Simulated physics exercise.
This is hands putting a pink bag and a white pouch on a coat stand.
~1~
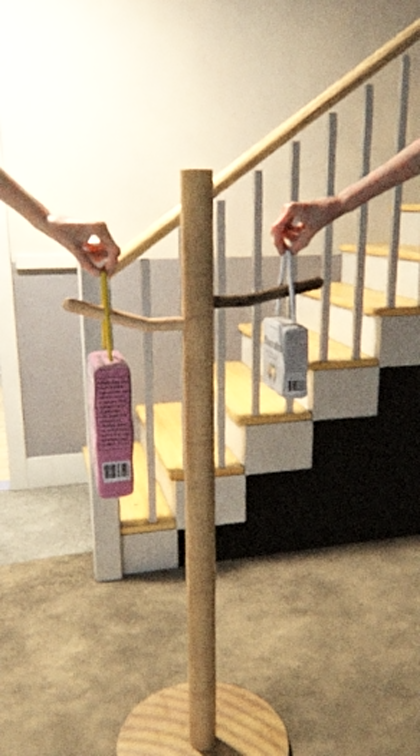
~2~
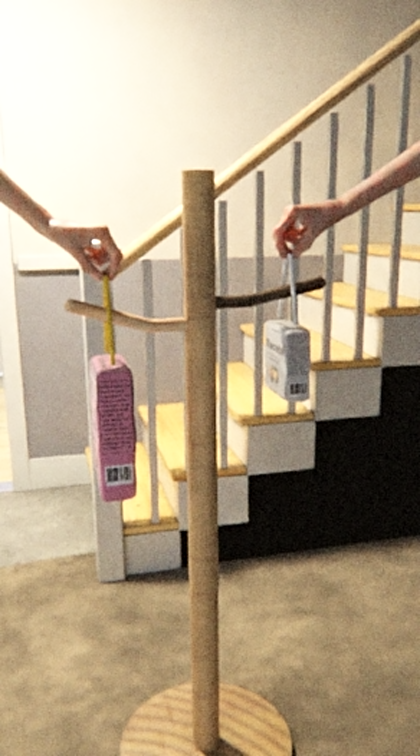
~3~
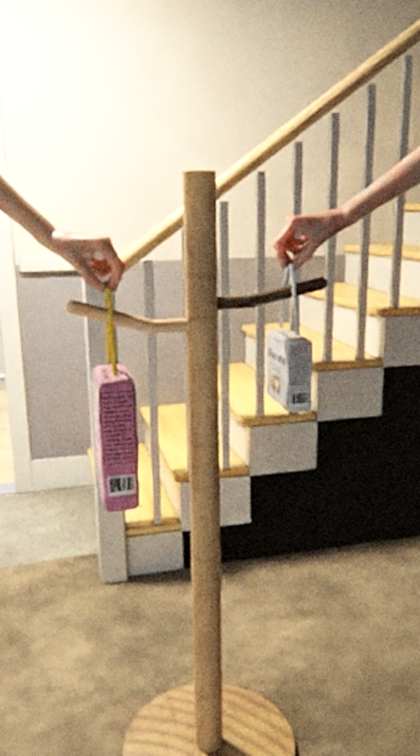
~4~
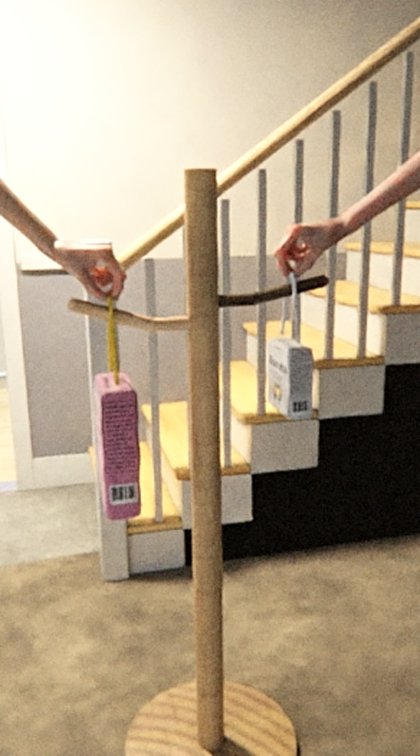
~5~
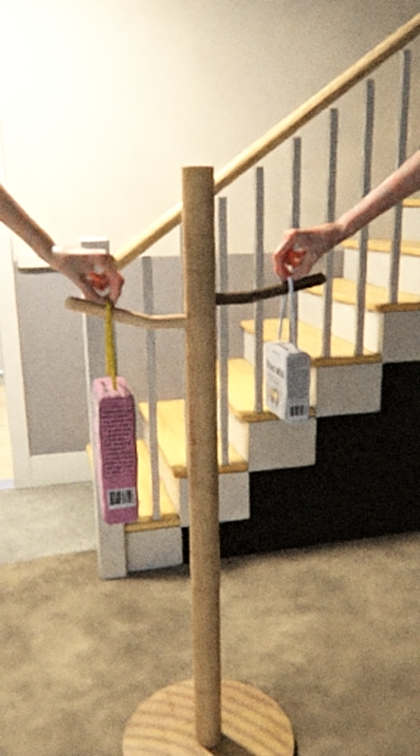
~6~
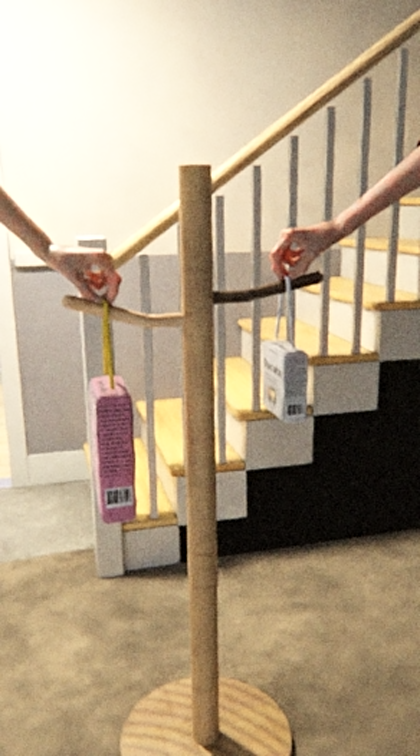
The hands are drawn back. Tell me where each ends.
Outcome: The pink bag stays hanging. The white pouch holds on.
Then, 0.18 s later than the last view, pink bag hanging from its loop near (113, 448); white pouch hanging from its loop near (284, 380).
Then, 0.84 s later than the last view, pink bag hanging from its loop near (129, 451); white pouch hanging from its loop near (276, 384).
Finally, pink bag hanging from its loop near (130, 452); white pouch hanging from its loop near (274, 385). The pink bag holds on and the white pouch remains on its peg.
